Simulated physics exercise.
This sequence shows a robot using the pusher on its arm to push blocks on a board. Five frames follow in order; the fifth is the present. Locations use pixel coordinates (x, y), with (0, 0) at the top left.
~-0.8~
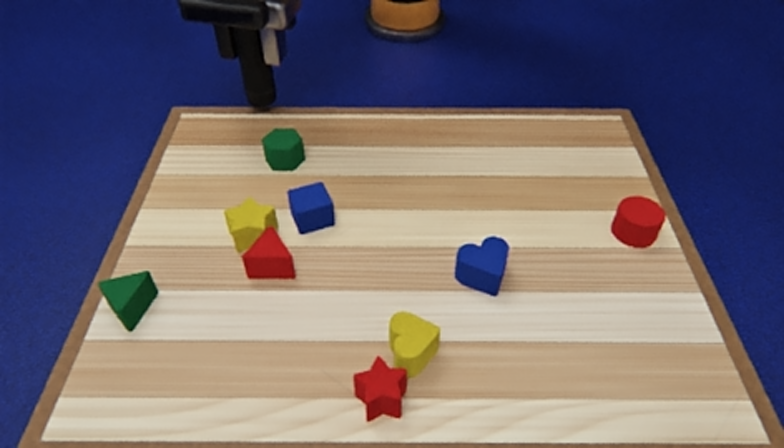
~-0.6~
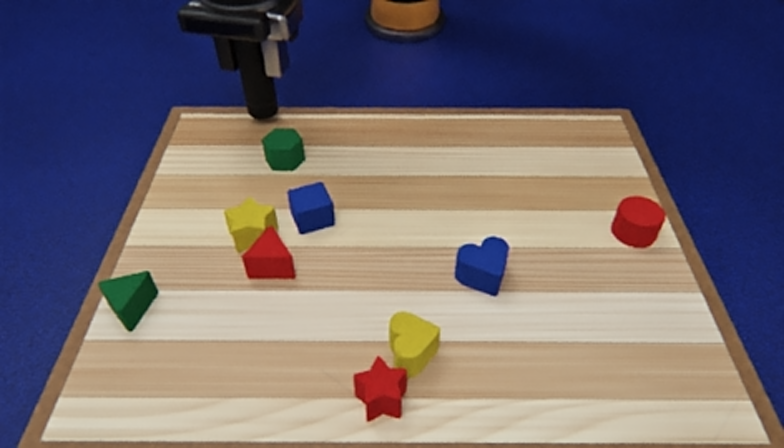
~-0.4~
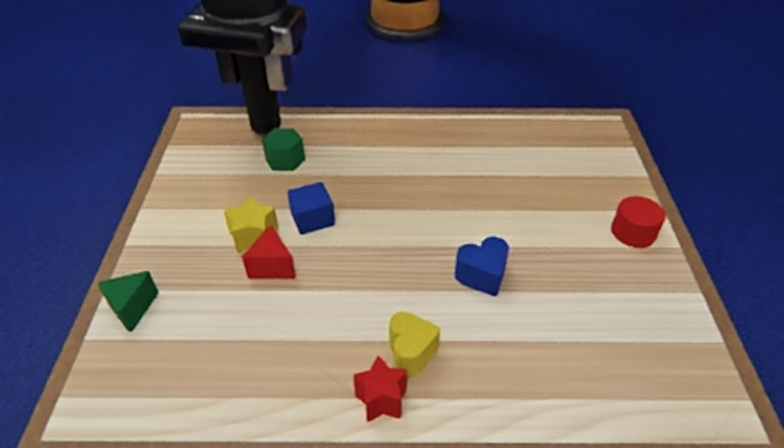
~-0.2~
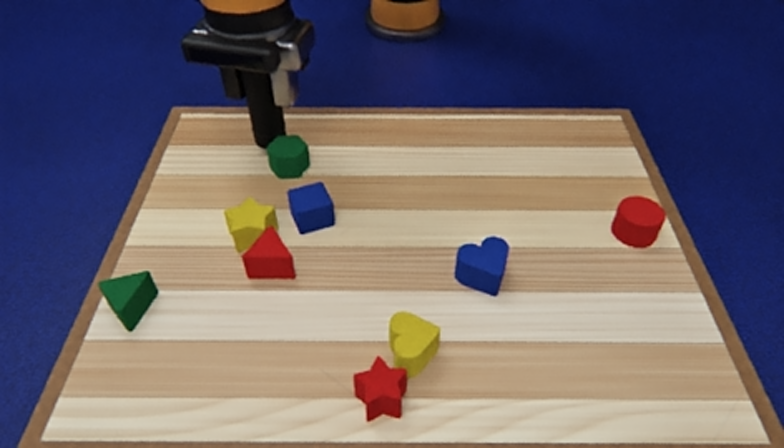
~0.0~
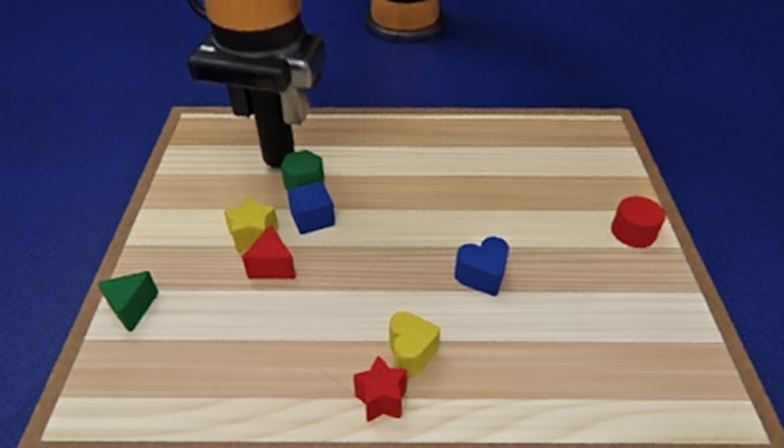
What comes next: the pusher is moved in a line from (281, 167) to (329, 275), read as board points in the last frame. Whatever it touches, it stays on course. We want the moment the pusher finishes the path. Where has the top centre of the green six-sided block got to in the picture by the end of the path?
The green six-sided block ends near (336, 180).
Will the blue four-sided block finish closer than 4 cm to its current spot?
Short answer: No.
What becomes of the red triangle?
The block you're asking about stays where it is.
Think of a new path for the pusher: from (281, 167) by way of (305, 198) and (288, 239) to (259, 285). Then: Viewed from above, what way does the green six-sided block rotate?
Answer: Anticlockwise.
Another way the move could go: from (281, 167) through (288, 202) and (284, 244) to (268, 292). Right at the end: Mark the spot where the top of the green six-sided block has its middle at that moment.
Near (324, 176).
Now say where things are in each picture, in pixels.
In the first picture, tip of the pusher at (262, 100), middles of tops, yellow star block at (249, 214), red triangle at (268, 245), green six-sided block at (282, 138), blue four-sided block at (310, 196).
In the second picture, pusher at (263, 111), nothing pushed.
In the third picture, pusher at (266, 125), nothing pushed.
In the fourth picture, pusher at (271, 141), green six-sided block at (287, 145).
In the fifth picture, pusher at (280, 158), yellow star block at (249, 214), red triangle at (268, 245), green six-sided block at (302, 161), blue four-sided block at (310, 196).
What follows on the original path. One third of the way, pusher at (295, 190); green six-sided block at (330, 178), turned 60° anticlockwise; blue four-sided block at (317, 205), turned 35° clockwise.
Two thirds of the way, pusher at (311, 226); green six-sided block at (336, 180), turned 85° anticlockwise; blue four-sided block at (342, 234).
At the end, pusher at (328, 267); yellow star block unmoved; red triangle unmoved; green six-sided block at (336, 180), turned 85° anticlockwise; blue four-sided block at (368, 252), turned 60° anticlockwise.
